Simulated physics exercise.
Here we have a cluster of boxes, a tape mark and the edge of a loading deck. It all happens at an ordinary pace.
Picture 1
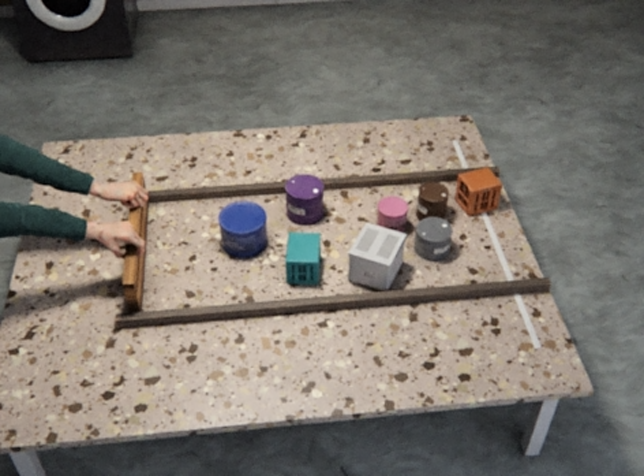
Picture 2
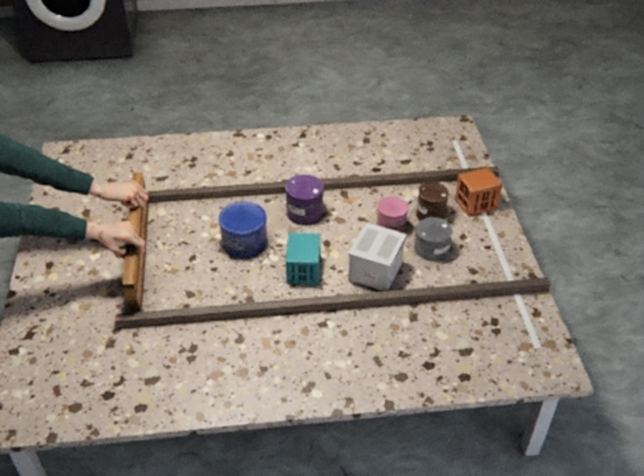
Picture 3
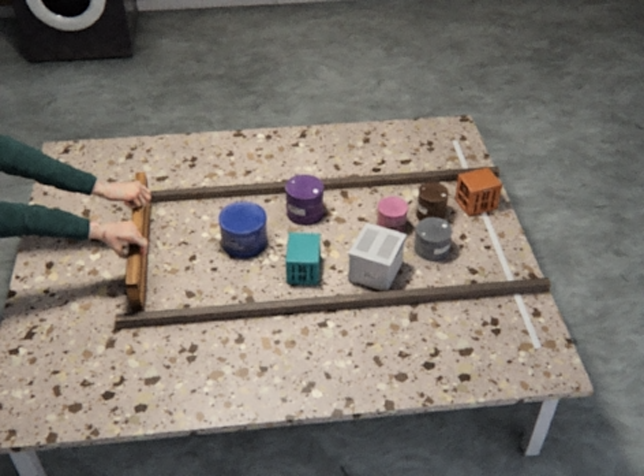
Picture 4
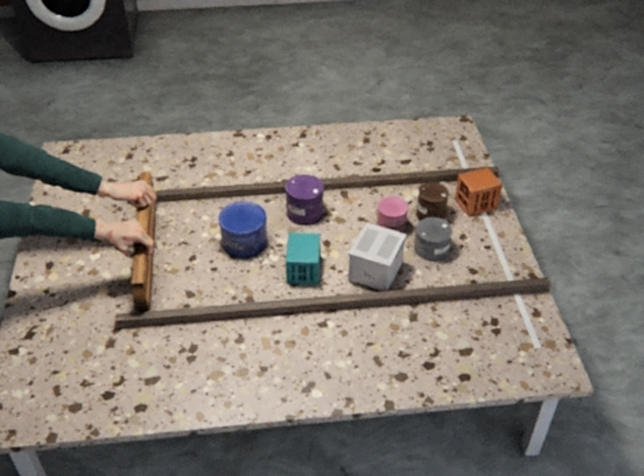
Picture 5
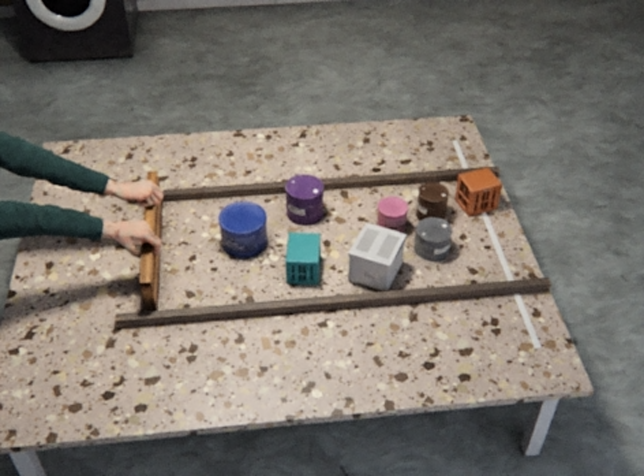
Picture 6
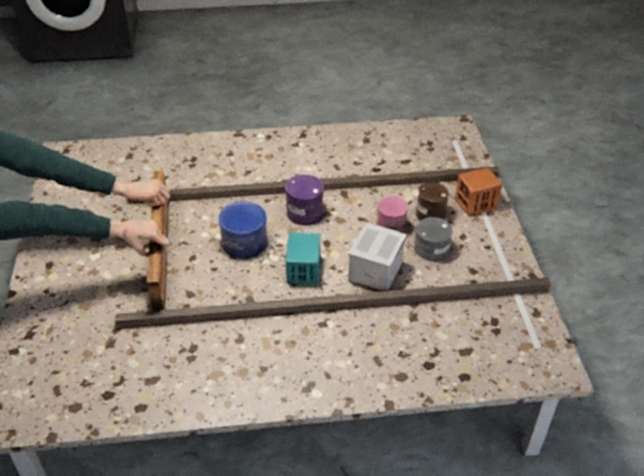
A wooden plank, gripped by two hands in green sleeves, rests briefly and then slides slowly a short way right between two rails on a speckled table, while the colourful canisters and crates ahead of it stay still.
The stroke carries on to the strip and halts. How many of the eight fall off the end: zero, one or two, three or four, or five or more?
The number that fall off is five or more.
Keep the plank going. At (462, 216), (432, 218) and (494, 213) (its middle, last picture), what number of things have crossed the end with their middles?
Place by place, 1, 0 and 5.
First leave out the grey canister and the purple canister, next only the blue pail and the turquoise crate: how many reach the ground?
It would be 3 and 2.
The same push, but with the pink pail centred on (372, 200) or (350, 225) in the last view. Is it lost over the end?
In turn it falls; goes over.
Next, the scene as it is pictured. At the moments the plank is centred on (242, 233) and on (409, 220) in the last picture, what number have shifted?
First 1, then 8.
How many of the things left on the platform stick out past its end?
2 of them.
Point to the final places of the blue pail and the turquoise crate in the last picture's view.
The blue pail stops around (512, 209); the turquoise crate around (517, 242).
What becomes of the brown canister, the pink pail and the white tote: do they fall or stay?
The brown canister comes down, the pink pail drops off, the white tote drops off.
Soon after, none off yet; orange crate at rest near (478, 192); brown canister at rest near (432, 203); grey canister at rest near (433, 239).
In the end, the number that fall off is five or more; gone, white tote, pink pail, grey canister, brown canister and orange crate.
